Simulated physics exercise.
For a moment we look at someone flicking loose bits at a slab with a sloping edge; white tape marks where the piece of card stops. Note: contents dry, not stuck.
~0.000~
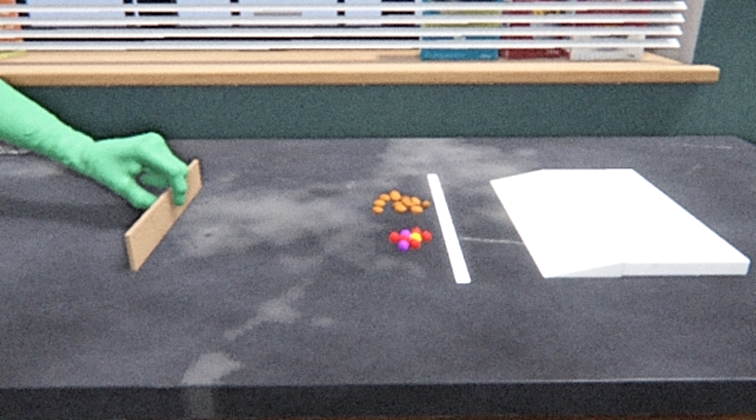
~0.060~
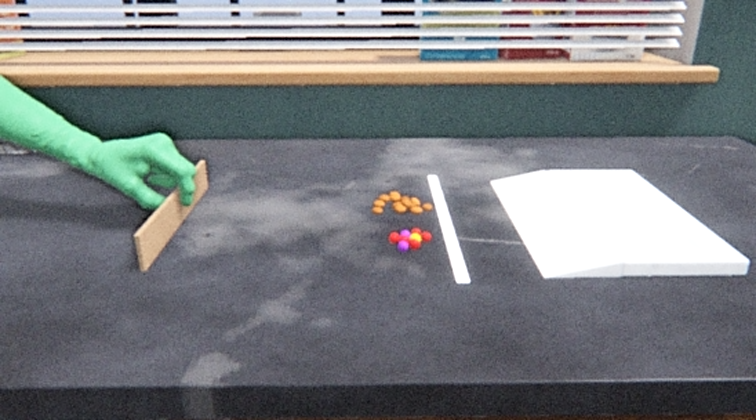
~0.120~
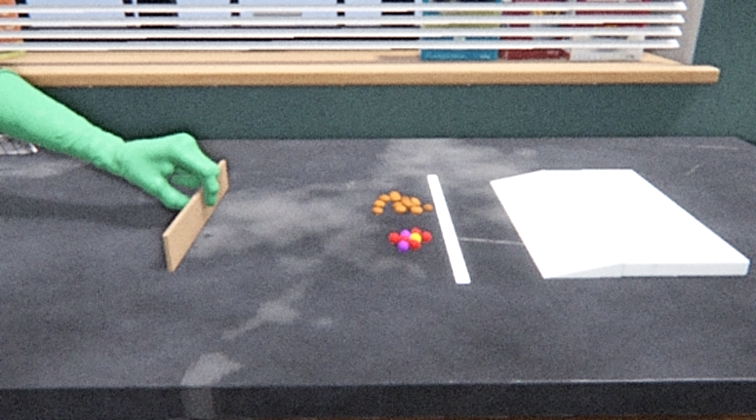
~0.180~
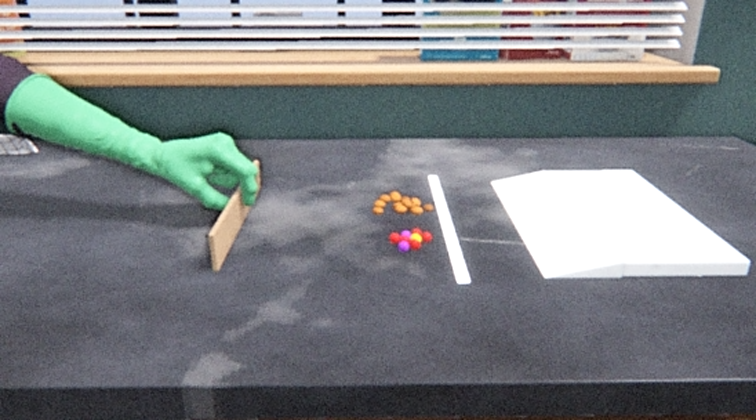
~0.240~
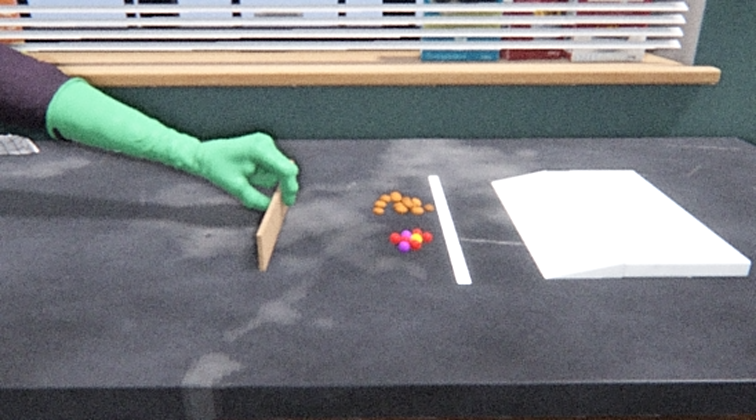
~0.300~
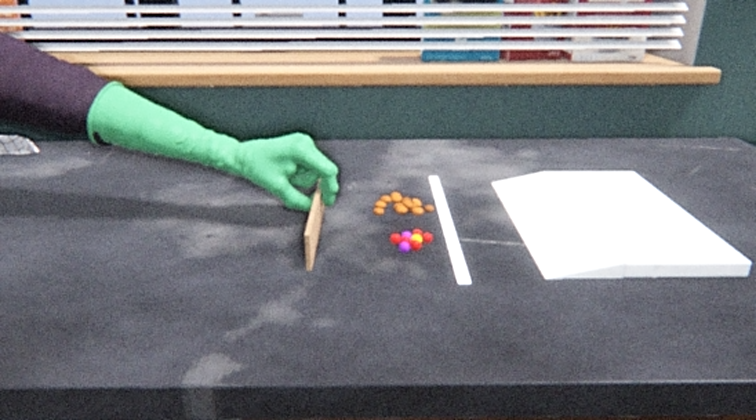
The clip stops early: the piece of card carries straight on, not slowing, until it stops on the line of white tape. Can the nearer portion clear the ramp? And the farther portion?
Outcome: Most likely the nearer portion manages to climb over at least partly. Most likely the farther portion cannot climb over at all.
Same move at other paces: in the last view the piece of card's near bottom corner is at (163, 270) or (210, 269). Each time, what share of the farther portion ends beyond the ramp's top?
Around 0 % and around 0 %.
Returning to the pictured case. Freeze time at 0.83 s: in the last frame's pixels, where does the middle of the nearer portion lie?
Its centre lies roughly at (642, 228).
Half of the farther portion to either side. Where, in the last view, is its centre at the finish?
Around (509, 204).
After 0.42 s, piece of card still moving, near (400, 191); nearer portion all short of the ramp; farther portion all short of the ramp.
After 0.55 s, piece of card stopped at the white tape; nearer portion all short of the ramp; farther portion all short of the ramp.
After 0.83 s, piece of card stopped at the white tape; nearer portion most past the top, a small part on the ramp; farther portion about half on the ramp, about half short of the ramp.
By the end (1.7 s), piece of card stopped at the white tape; nearer portion all past the top; farther portion none past the top, about half on the ramp, about half short of the ramp.
